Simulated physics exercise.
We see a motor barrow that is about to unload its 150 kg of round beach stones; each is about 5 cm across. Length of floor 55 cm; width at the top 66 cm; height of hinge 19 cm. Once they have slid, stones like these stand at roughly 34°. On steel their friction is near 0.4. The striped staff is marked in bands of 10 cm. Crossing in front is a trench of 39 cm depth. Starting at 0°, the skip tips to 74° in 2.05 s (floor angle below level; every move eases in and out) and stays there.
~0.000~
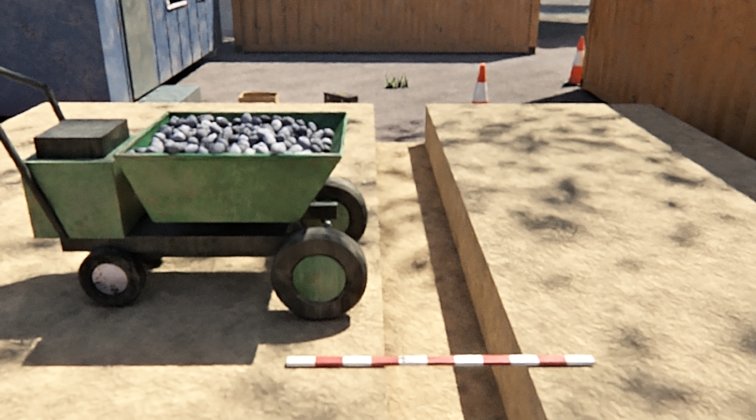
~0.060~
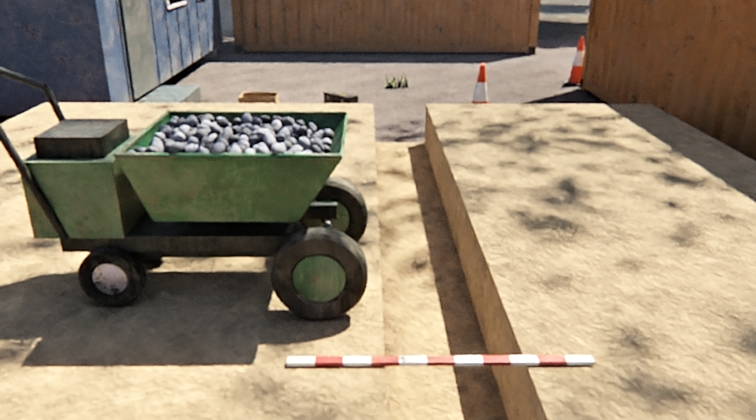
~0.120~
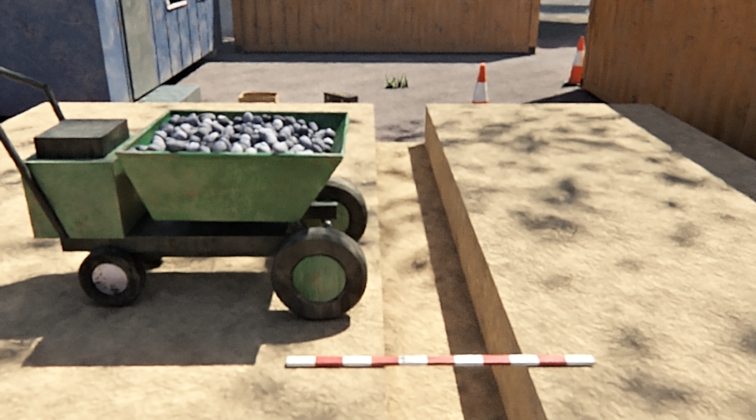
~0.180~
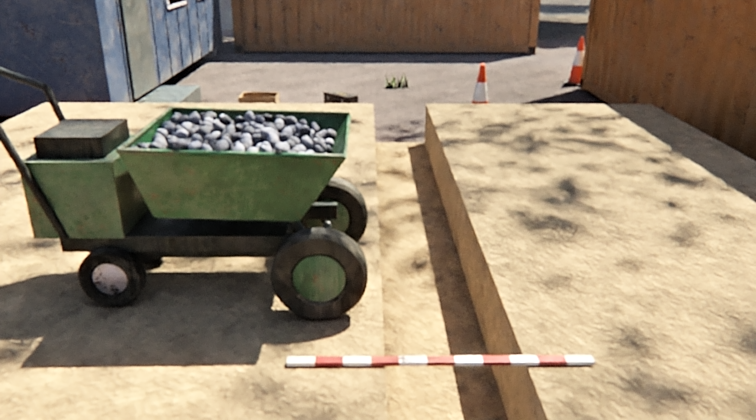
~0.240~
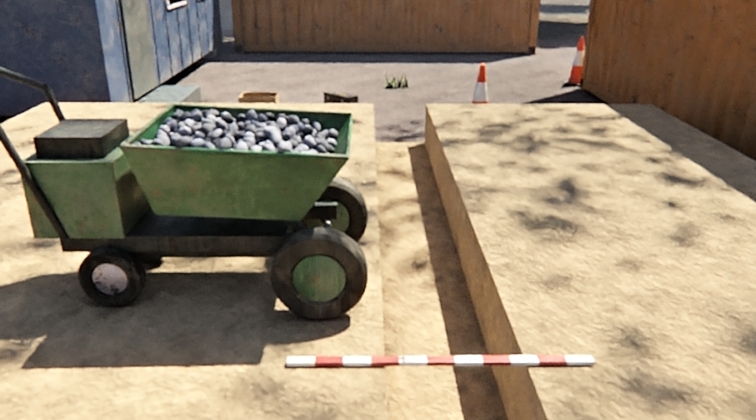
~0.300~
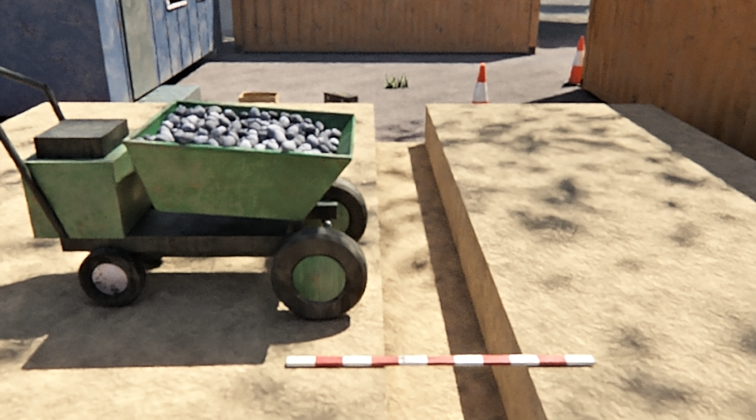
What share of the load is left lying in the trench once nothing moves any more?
About 76 per cent.
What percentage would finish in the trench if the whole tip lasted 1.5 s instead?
With that timing, about 70 per cent.
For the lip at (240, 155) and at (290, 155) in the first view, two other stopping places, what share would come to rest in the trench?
Roughly 100 per cent, then 100 per cent.
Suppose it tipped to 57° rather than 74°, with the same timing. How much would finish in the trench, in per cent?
Some 55% would finish there.
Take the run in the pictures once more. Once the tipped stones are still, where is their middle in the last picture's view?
Roughly (465, 338), I'd say.
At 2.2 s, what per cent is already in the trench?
Close to 45 per cent at that time.
After 1.5 s the floor is at 63°; 92 % in the skip, 8 % in the trench; the foremost stones are at (491, 295).
After 2.2 s the floor is at 74°; 34 % in the skip, 47 % in the trench, 18 % past the trench; the foremost stones are at (607, 275).
After 2.5 s the floor is at 74°; 14 % in the skip, 62 % in the trench, 25 % past the trench; the foremost stones are at (640, 268).
After 4.4 s the floor is at 74°; 0 % in the skip, 76 % in the trench, 24 % past the trench; the foremost stones are at (646, 267).
